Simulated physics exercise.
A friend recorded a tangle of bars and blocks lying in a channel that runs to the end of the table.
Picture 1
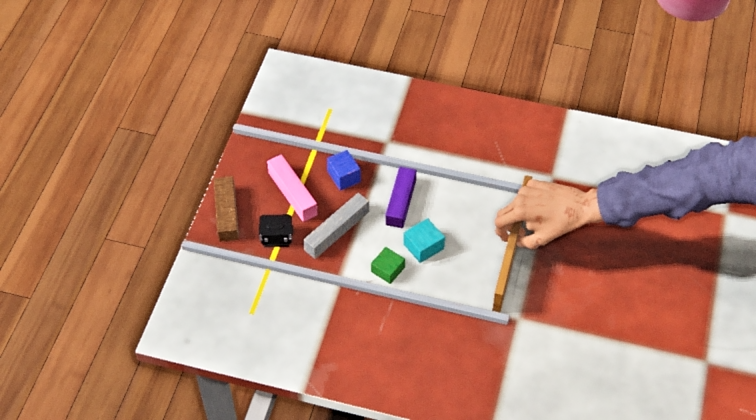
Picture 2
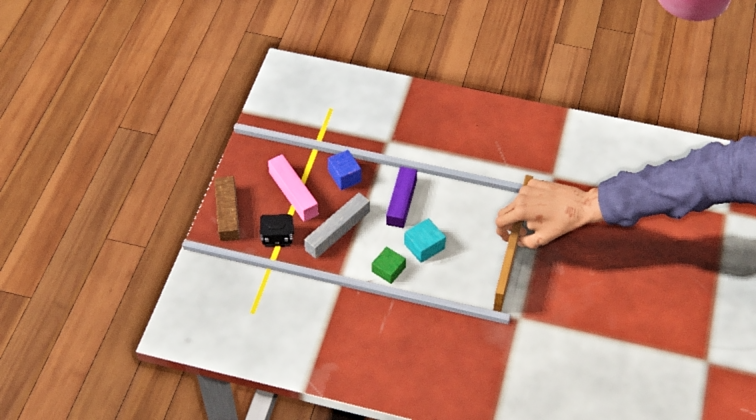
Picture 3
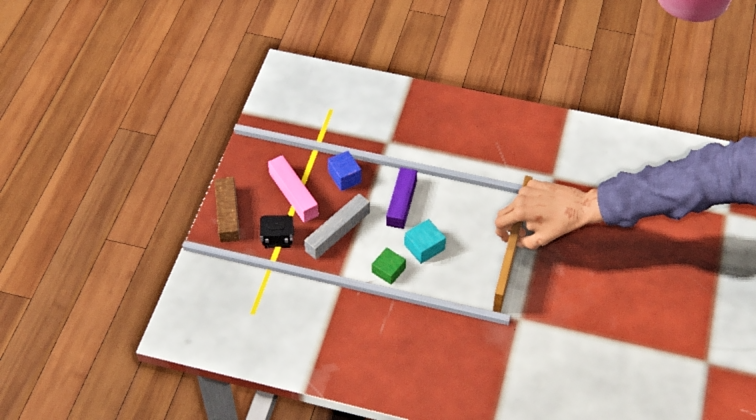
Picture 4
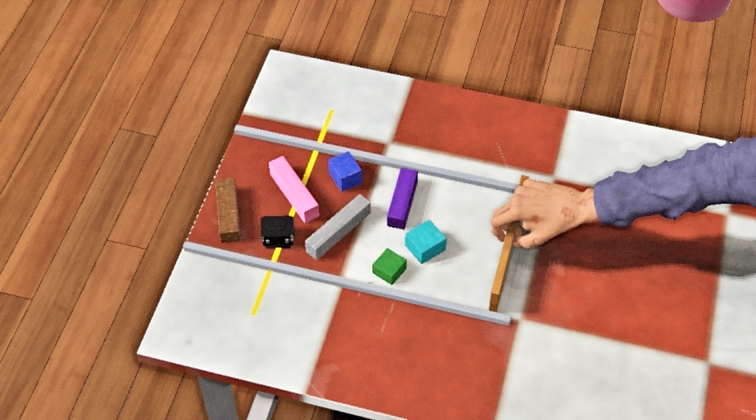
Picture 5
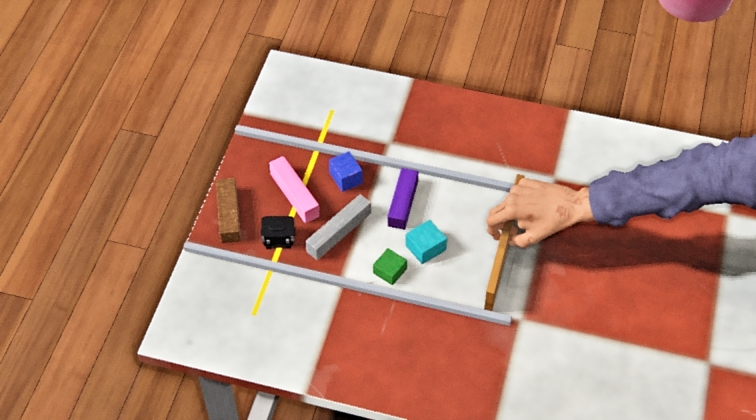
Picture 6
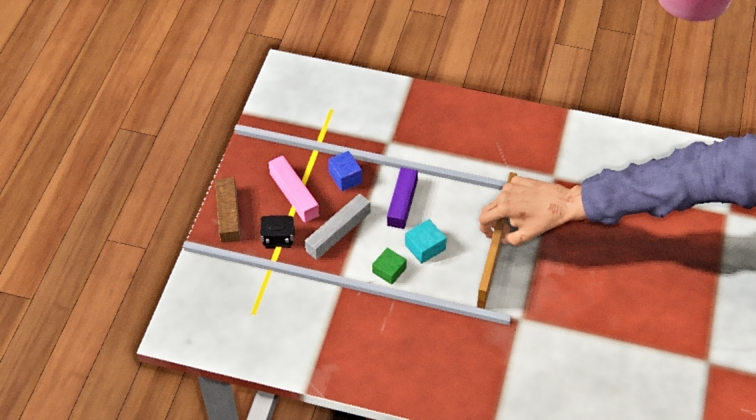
A hand in a purple sleeve slid a wooden board slightly left along a railed channel toward a jumble of colourful bars and blocks, which lay practically still around a yellow line.
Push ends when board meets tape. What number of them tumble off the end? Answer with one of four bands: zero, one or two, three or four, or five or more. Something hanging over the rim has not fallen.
Zero.
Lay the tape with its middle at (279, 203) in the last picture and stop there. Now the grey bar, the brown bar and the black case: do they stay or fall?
Taking each: The grey bar holds its spot, the brown bar topples, the black case holds its spot.
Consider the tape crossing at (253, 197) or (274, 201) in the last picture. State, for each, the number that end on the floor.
Tallies: 3, 1.
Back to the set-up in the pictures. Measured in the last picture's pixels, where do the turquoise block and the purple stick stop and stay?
Final positions - turquoise block around (273, 217), purple stick around (296, 174).
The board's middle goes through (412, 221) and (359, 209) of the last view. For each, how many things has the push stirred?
First 3, then 6.
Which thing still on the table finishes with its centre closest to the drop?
The one out in front is the brown bar.
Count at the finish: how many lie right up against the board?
Count: 3.
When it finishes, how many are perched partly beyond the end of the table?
I count 1 overhanging.
Soon after, none off yet; brown bar at rest near (228, 210); pink stick at rest near (294, 189); black case at rest near (278, 232).
After that, none off yet; brown bar at rest near (228, 210); pink stick moving near (286, 186); black case at rest near (278, 232).
In the end, the number that fall off is zero.
